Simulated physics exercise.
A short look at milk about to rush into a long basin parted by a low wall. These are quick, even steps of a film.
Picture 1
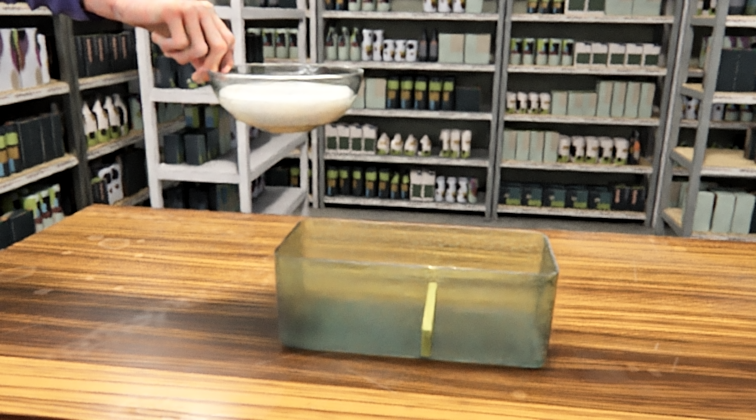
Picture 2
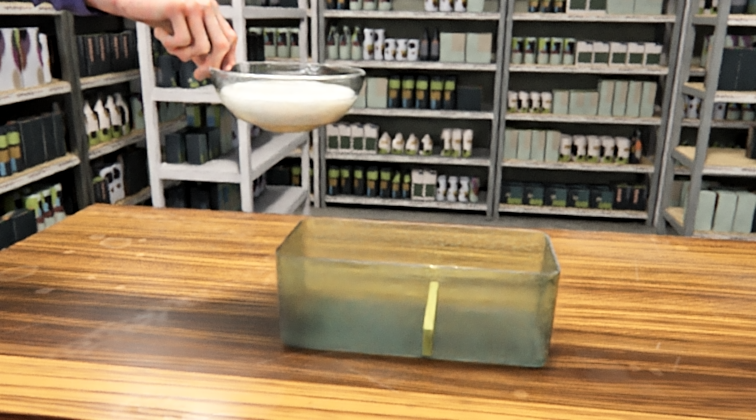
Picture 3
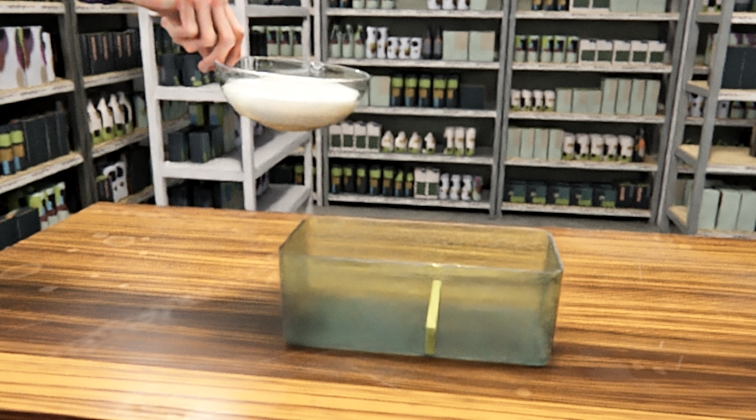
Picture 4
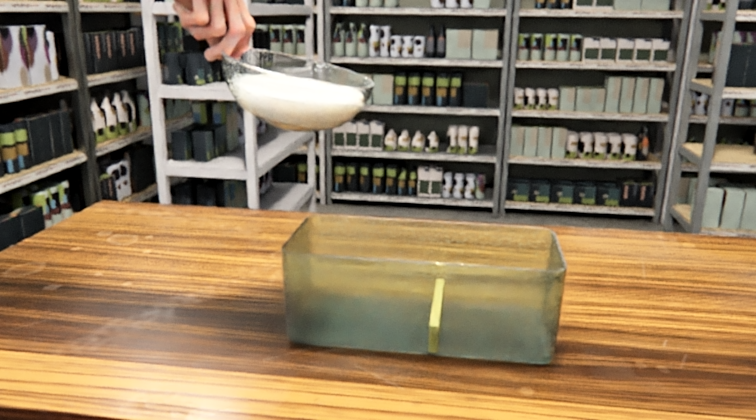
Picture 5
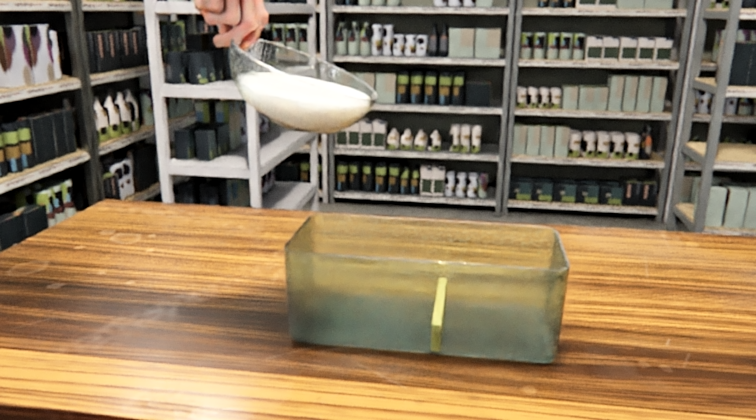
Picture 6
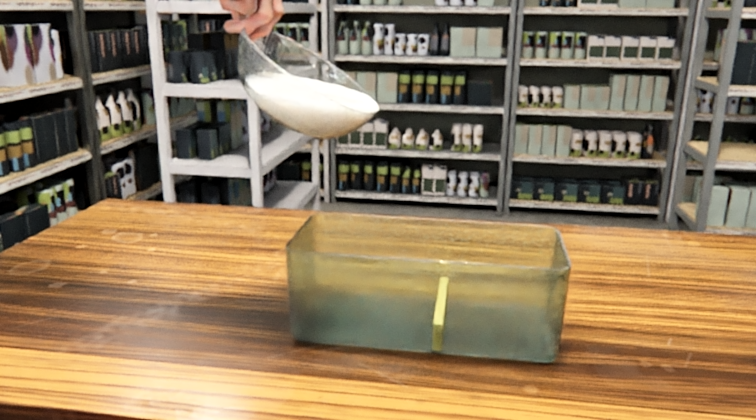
In a shop with stocked shelves, a hand steadily tilts a clear bowl of milk rightward above a long glass basin.
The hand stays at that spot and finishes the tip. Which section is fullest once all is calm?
The left section gets the most.
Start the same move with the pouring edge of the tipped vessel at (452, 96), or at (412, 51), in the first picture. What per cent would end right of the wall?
About 65 and 55 per cent.
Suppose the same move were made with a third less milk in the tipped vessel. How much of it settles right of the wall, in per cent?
Near 10 %.
A moment on, the tilt is 93° and 6 per cent is still to pour, 32 is left of the wall and 0 right of it.
Next, the tilt is 100° and 0 per cent is still to pour, 87 is left of the wall and 7 right of it.
Then the tilt is 100° and 0 per cent is still to pour, 73 is left of the wall and 18 right of it.
Later the tilt is 100° and 0 per cent is still to pour, 73 is left of the wall and 19 right of it.
Finally, 73 per cent lies left of the wall, 19 right of it and 8 outside.
